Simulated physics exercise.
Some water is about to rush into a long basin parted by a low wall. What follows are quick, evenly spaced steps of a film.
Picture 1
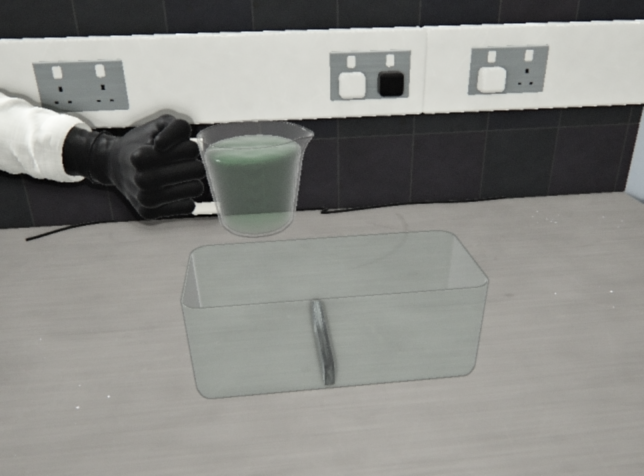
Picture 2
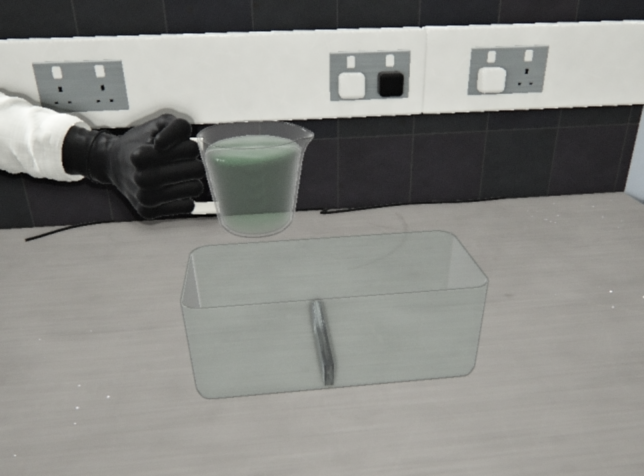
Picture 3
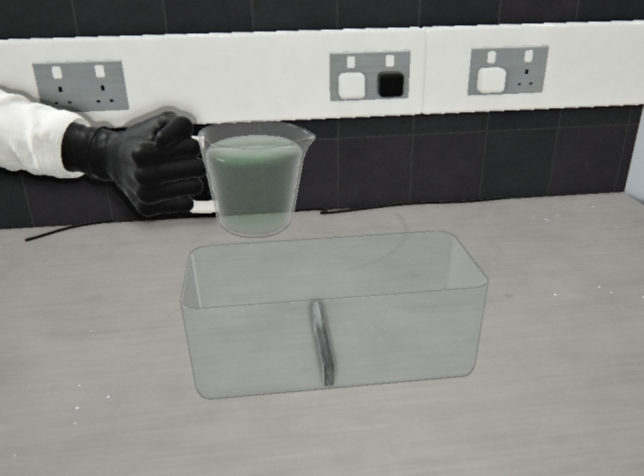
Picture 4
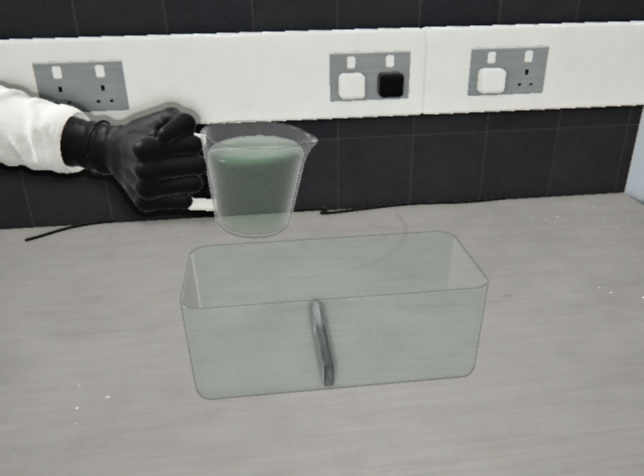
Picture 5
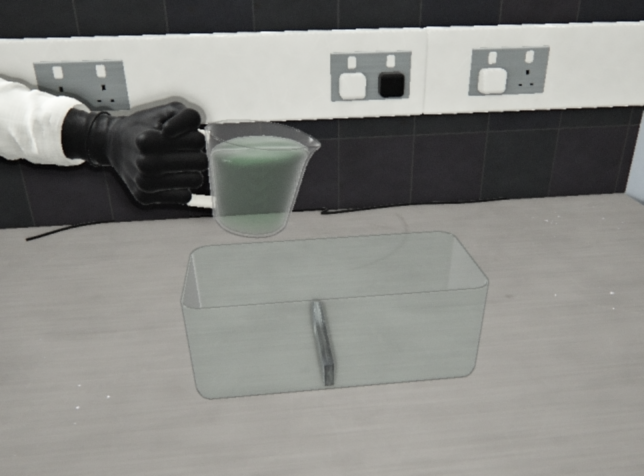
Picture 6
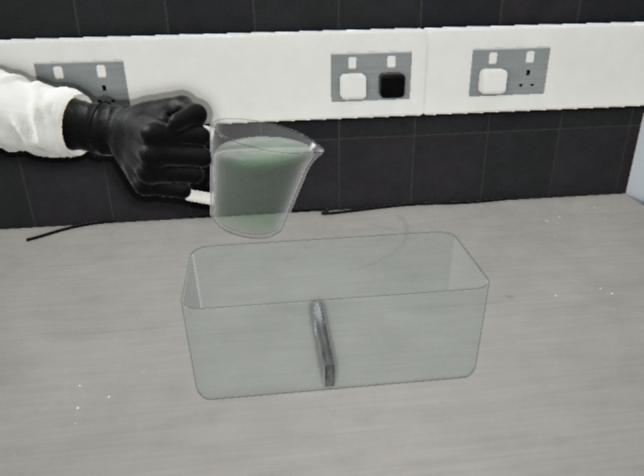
At the start, a black-gloved hand at the left holds a clear jug of green-tinted water upright above a long, see-through basin with a low divider. The jug stays nearly still, then the hand slowly tilts it to the right, leaving it modestly slanted with the water still inside.
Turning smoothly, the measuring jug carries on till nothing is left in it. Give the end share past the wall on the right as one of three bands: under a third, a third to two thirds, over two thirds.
The end share is over two thirds.
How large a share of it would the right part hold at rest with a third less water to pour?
About 90 in a hundred.
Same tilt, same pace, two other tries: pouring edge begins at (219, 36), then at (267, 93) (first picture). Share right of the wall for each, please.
First try 50 %, second try 80 %.
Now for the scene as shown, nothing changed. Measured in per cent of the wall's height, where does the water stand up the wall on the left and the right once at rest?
0 per cent for the left part, 70 for the right.
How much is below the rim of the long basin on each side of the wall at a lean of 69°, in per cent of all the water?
Left: Some 0 %. Right: Some 15 %.
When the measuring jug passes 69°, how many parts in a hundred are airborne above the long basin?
It's close to 20 per cent.
A moment on, the tilt is 69° and 63 per cent is still to pour, 0 is left of the wall and 17 right of it.
Next, the tilt is 105° and 8 per cent is still to pour, 4 is left of the wall and 81 right of it.
Then the tilt is 115° and 0 per cent is still to pour, 6 is left of the wall and 93 right of it.
Later the tilt is 115° and 0 per cent is still to pour, 7 is left of the wall and 93 right of it.
Finally, 7 per cent lies left of the wall, 93 right of it and 0 outside.
